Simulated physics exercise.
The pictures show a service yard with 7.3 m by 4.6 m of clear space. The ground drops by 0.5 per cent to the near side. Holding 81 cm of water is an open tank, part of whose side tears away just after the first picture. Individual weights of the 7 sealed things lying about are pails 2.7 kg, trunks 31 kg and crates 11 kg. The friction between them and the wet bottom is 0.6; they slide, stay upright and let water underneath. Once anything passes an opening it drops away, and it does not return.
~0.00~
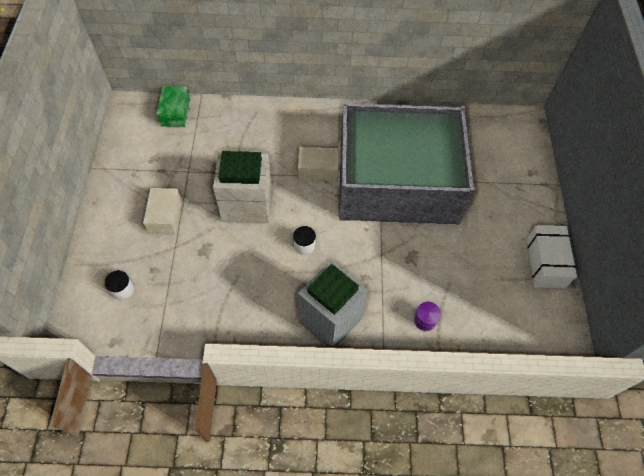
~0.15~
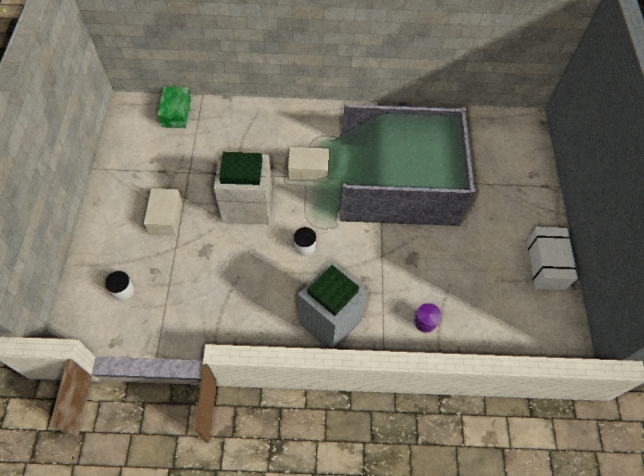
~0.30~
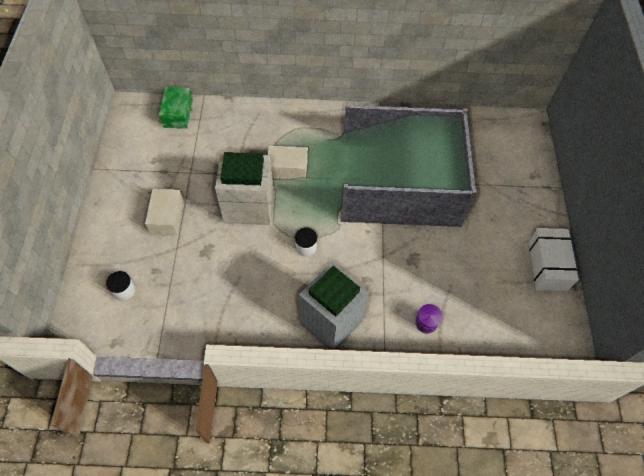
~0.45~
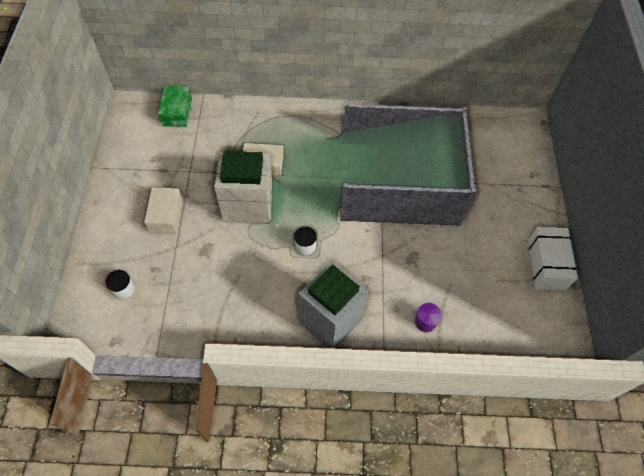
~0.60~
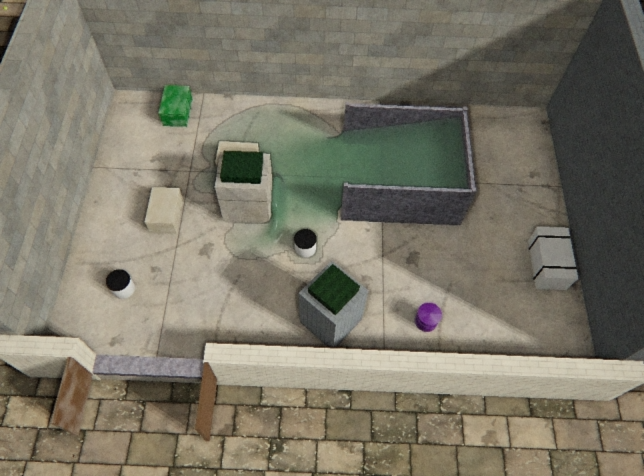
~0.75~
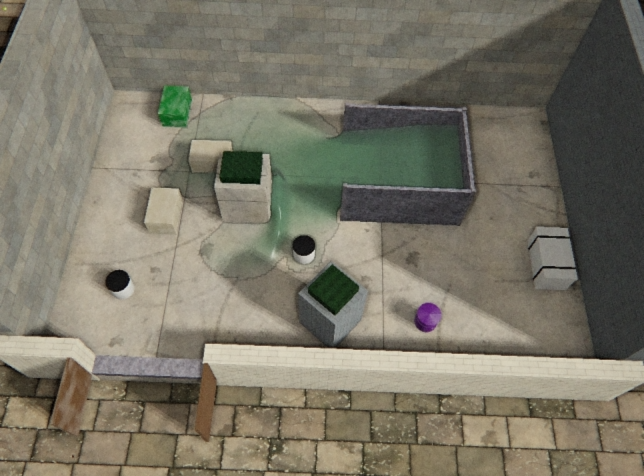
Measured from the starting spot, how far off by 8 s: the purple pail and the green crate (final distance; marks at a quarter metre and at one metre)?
I expect the purple pail to drift a modest distance. I expect the green crate to be swept well away.
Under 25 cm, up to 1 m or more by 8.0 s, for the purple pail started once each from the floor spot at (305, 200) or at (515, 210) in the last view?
One try each gives this: It wanders off a long way, then it remains roughly in place.
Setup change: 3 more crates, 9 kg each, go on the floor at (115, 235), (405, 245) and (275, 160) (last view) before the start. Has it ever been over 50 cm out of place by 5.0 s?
Respectively: Greater, smaller, greater.
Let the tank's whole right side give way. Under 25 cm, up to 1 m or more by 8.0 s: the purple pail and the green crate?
Well, the purple pail goes a long way and the green crate goes a long way.
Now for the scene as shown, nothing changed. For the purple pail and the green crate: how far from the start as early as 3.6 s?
About 20 and 120 cm by then.
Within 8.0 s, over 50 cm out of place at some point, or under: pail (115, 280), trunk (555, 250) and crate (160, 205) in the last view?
Beyond, within, beyond.
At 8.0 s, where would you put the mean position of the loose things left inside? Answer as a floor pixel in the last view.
Mean position approx. (405, 274).
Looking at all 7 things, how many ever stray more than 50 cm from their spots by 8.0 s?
Count: 6.
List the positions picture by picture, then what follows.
The purple pail at (429, 313) rests on the ground; the green crate at (172, 100) rests on the ground; water covers 2.4 m2; 0 of 7 have shifted, in the first frame.
The purple pail at (429, 314) rests on the ground; the green crate at (173, 101), on the bottom; water covers 3.3 m2; 1 of 7 have shifted, in the second frame.
The purple pail at (430, 315) rests on the ground; the green crate at (174, 101), on the bottom; water covers 4.4 m2; 1 of 7 have shifted, in the third frame.
The purple pail at (430, 314), on the bottom; the green crate at (174, 100), on the bottom; 5.6 m2 under water; 1 of 7 have shifted, in the fourth frame.
The purple pail at (430, 313), on the bottom; the green crate at (174, 99) rests on the ground; water covers 7.0 m2; 1 of 7 have shifted, in the fifth frame.
The purple pail at (429, 314), on the bottom; the green crate at (173, 100), on the bottom; 8.8 m2 under water; 2 of 7 have shifted, in the sixth frame.
After 1.6 s the purple pail is near (429, 314), 0.0 m from its start, aground; the green crate is near (123, 90), 0.8 m from its start, afloat; 0 of 7 are out; 2 afloat.
After 3.6 s the purple pail is near (442, 312), 0.2 m from its start, aground; the green crate is near (169, 155), 1.2 m from its start, afloat; 0 of 7 are out; 4 afloat.
After 5.6 s the purple pail is near (453, 310), 0.3 m from its start, aground; the green crate is near (211, 261), 3.0 m from its start, aground; 2 of 7 are out; 1 afloat.
After 8.0 s the purple pail is near (471, 302), 0.6 m from its start, aground; the green crate is near (215, 264), 3.1 m from its start, afloat; 2 of 7 are out; 1 afloat.
